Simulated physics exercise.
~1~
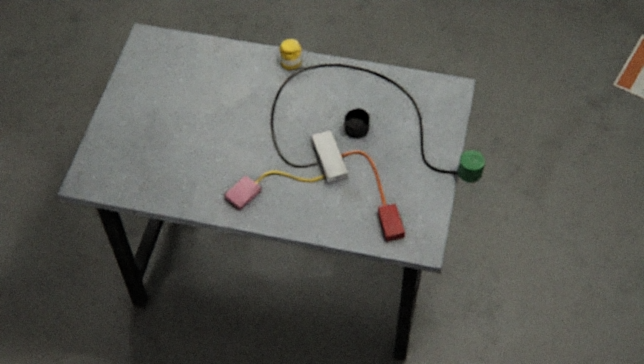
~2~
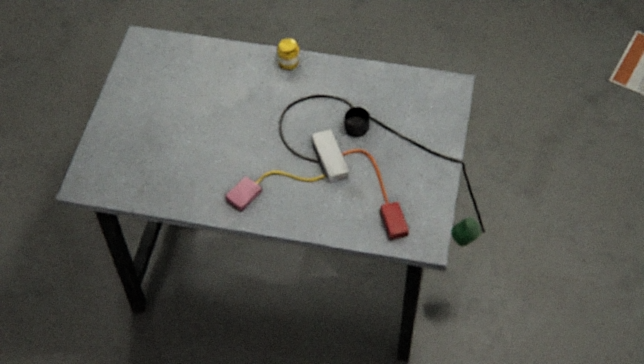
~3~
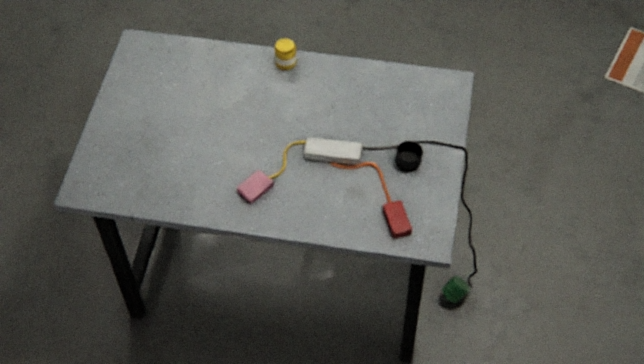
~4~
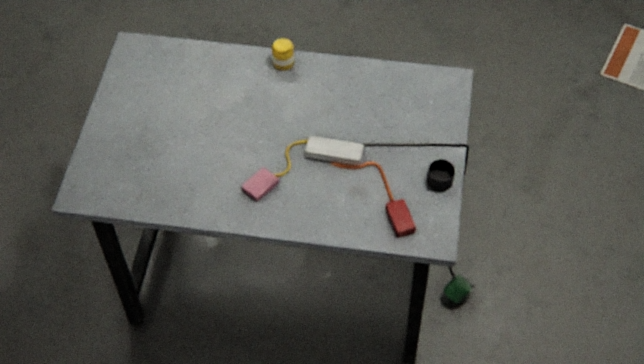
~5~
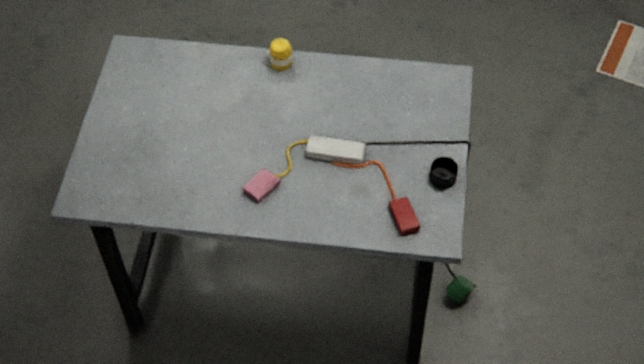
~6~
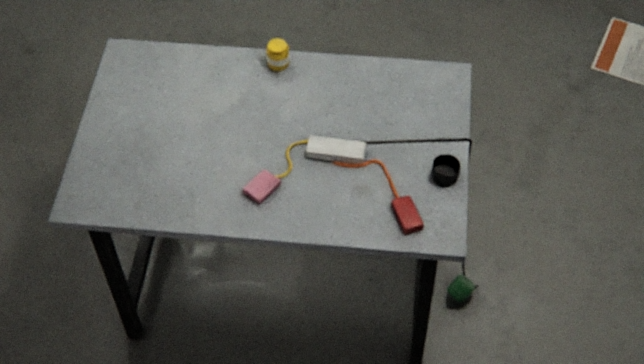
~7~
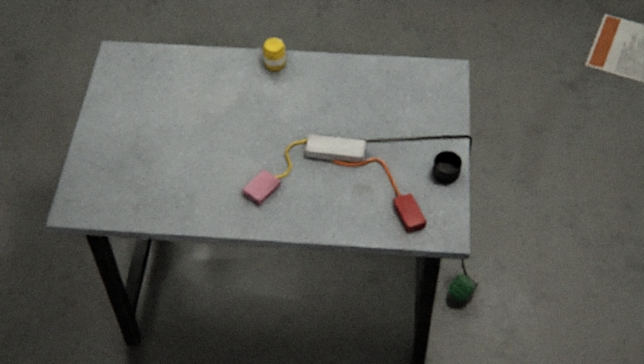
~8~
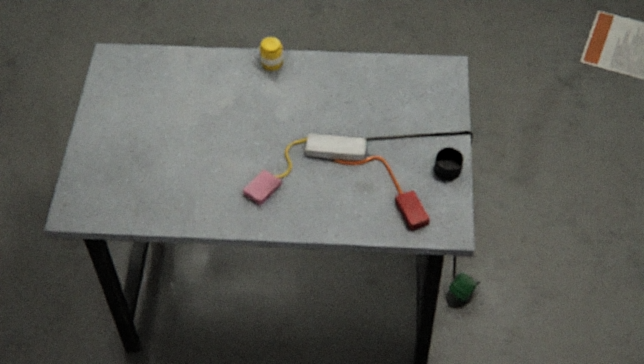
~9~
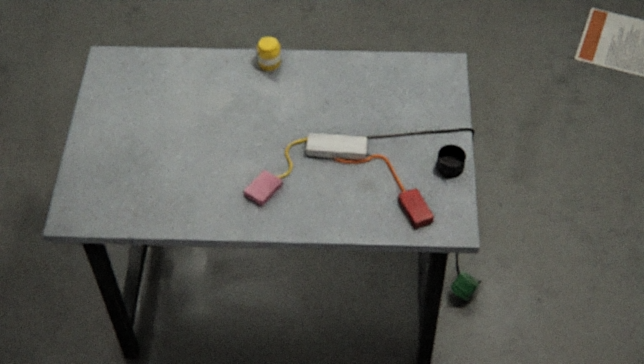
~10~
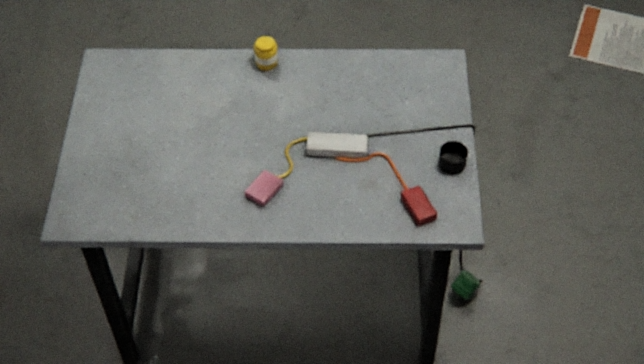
A gray table held a white strip with three cables, and the green speaker dropped off the right edge, tugging the strip around and dragging the black cup rightward. The speaker ended up hanging below the edge while the cup stayed on the table.
